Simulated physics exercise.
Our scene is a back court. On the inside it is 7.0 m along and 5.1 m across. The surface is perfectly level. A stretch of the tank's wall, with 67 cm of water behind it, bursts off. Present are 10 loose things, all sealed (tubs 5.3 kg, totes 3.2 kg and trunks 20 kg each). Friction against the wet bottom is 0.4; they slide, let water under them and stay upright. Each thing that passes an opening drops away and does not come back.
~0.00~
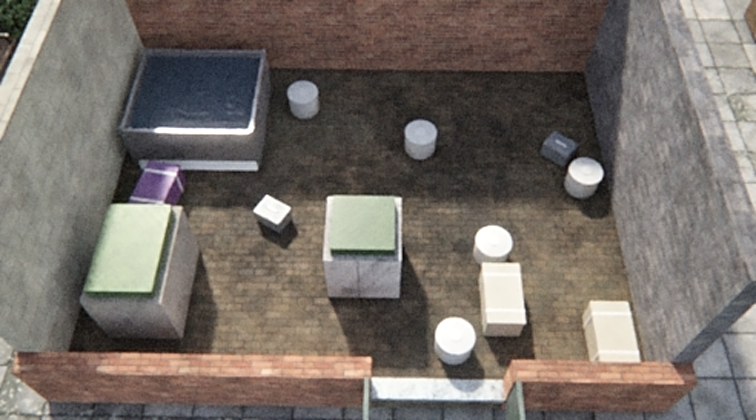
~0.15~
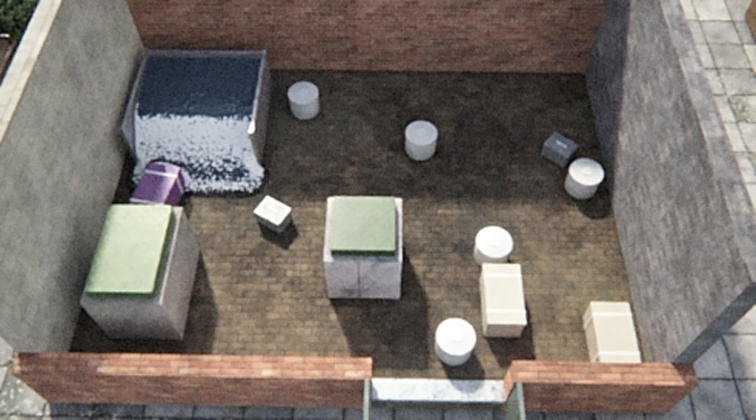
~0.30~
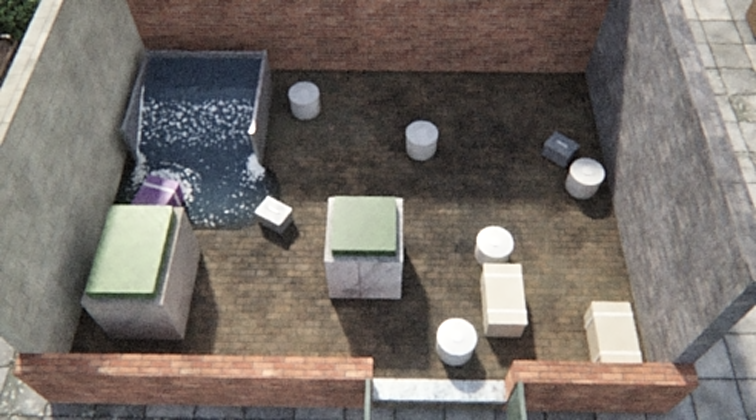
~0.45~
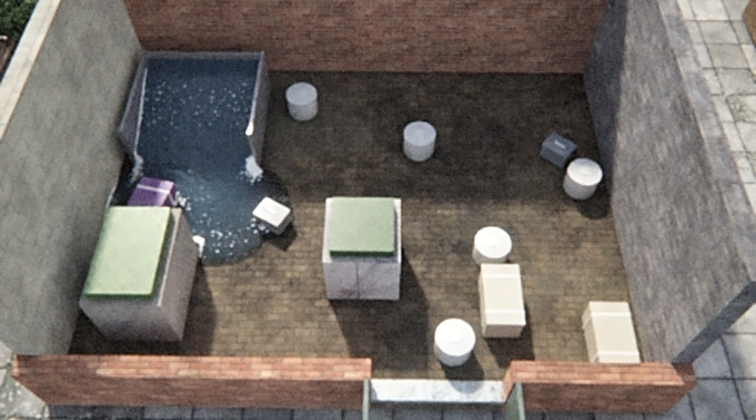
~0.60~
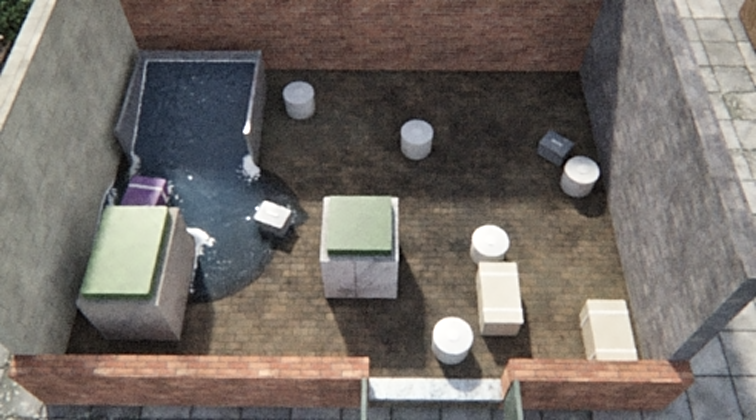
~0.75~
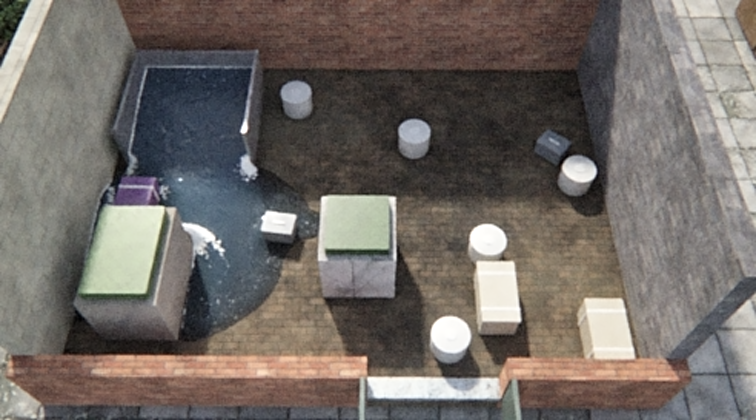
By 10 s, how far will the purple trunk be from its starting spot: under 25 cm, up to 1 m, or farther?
My money says it makes a small move.
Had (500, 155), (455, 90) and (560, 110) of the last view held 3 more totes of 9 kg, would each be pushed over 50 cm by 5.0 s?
Going one by one: Not far enough, not far enough, not far enough.
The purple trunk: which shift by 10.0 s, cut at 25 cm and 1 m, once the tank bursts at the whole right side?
After that, the purple trunk hardly moves.
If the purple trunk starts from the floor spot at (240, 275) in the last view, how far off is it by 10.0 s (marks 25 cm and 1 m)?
Well, it is shoved a long way.
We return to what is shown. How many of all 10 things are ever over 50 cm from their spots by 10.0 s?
I count 9 of them.
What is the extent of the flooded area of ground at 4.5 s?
Wet area: Approx. 27 m2.
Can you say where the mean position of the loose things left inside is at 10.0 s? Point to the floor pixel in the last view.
It sits at about (456, 160).
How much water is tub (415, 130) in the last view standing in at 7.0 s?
4 cm.
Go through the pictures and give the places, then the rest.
The purple trunk at (154, 186) rests on the ground; water covers 2.5 m2; 0 of 10 have shifted, in the first frame.
The purple trunk at (154, 188), on the bottom; 3.4 m2 under water; 0 of 10 have shifted, in the second frame.
The purple trunk at (150, 202), on the bottom, 24 cm from its start; 4.5 m2 under water; 1 of 10 have shifted, in the third frame.
The purple trunk at (145, 204), on the bottom, 27 cm from its start; 5.7 m2 under water; 1 of 10 have shifted, in the fourth frame.
The purple trunk at (139, 202) rests on the ground, 28 cm from its start; 6.7 m2 under water; 2 of 10 have shifted, in the fifth frame.
The purple trunk at (132, 202), afloat, 32 cm from its start; 7.7 m2 under water; 2 of 10 have shifted, in the sixth frame.
After 2.0 s the purple trunk is near (110, 197), 0.5 m from its start, afloat; 0 of 10 are out; 2 afloat.
After 4.5 s the purple trunk is near (111, 203), 0.5 m from its start, afloat; 1 of 10 are out; 2 afloat.
After 7.0 s the purple trunk is near (115, 180), 0.4 m from its start, afloat; 1 of 10 are out; 8 afloat.
After 10.0 s the purple trunk is near (115, 176), 0.5 m from its start, afloat; 1 of 10 are out; 7 afloat.
